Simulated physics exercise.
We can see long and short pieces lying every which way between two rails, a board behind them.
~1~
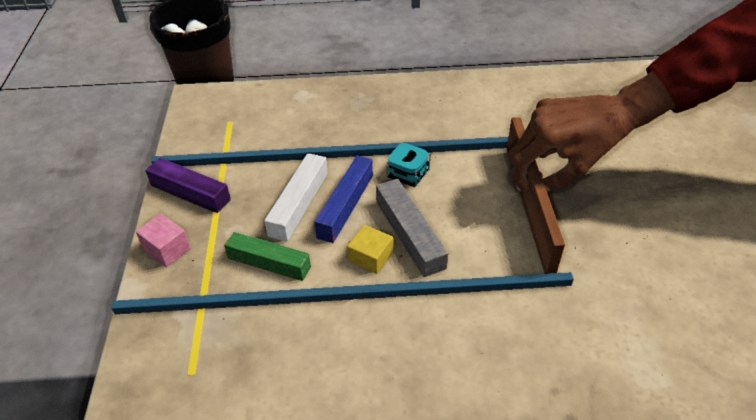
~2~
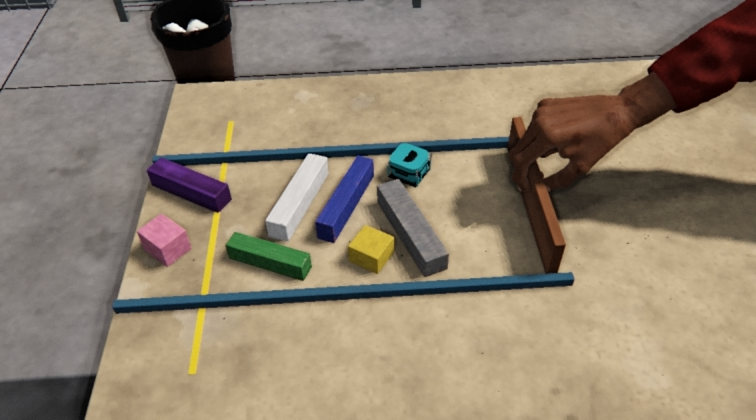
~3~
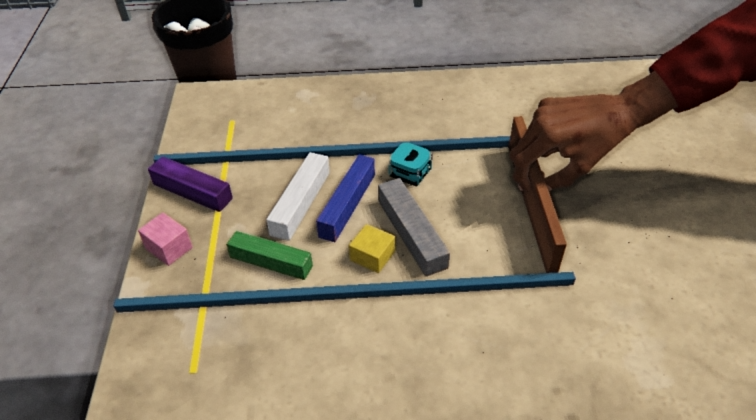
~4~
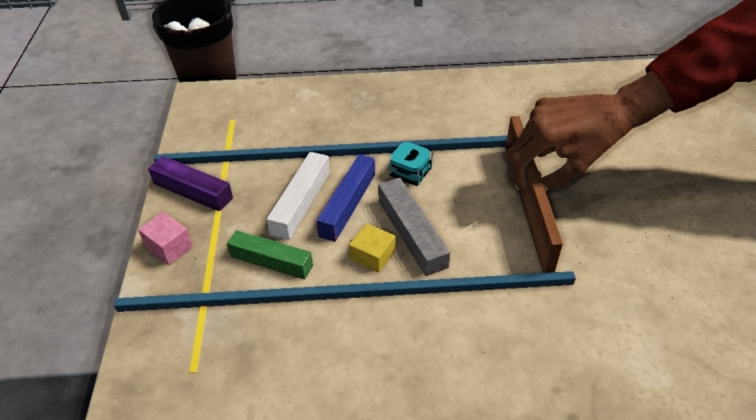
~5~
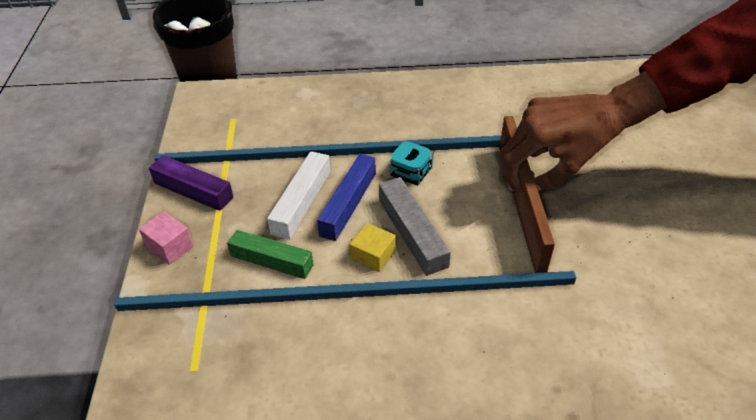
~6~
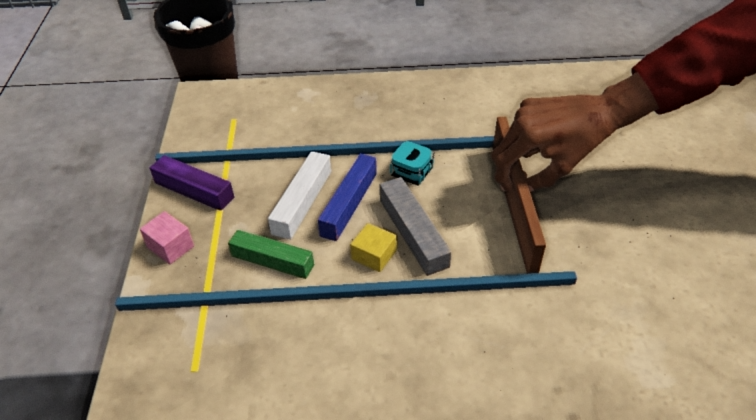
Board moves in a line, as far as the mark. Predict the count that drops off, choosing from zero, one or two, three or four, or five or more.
The count is one or two.
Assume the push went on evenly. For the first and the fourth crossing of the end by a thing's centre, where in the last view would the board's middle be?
Earlier crossing: About (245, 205); later crossing: About (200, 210).
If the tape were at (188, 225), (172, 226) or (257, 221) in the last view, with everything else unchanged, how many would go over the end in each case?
In that order 4, 6 and 0.
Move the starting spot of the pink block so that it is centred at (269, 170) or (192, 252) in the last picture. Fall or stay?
For the two starting spots, it does not stay up; it does not stay up.
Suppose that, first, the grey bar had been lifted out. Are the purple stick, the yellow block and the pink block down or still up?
The purple stick is lost; the yellow block survives; the pink block goes over.
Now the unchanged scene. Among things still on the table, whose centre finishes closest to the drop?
Green bar.
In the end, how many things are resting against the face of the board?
Count recorded: 2.
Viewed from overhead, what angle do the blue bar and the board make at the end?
The angle comes out near 5 degrees.
A little later, none off yet; pink block at rest near (167, 238); purple stick at rest near (192, 182); green bar at rest near (271, 254).
Next, none off yet; pink block at rest near (161, 235); purple stick at rest near (192, 182); green bar shifted about its own width near (213, 256).
When it is over, the number that fall off is one or two; down, purple stick and pink block.
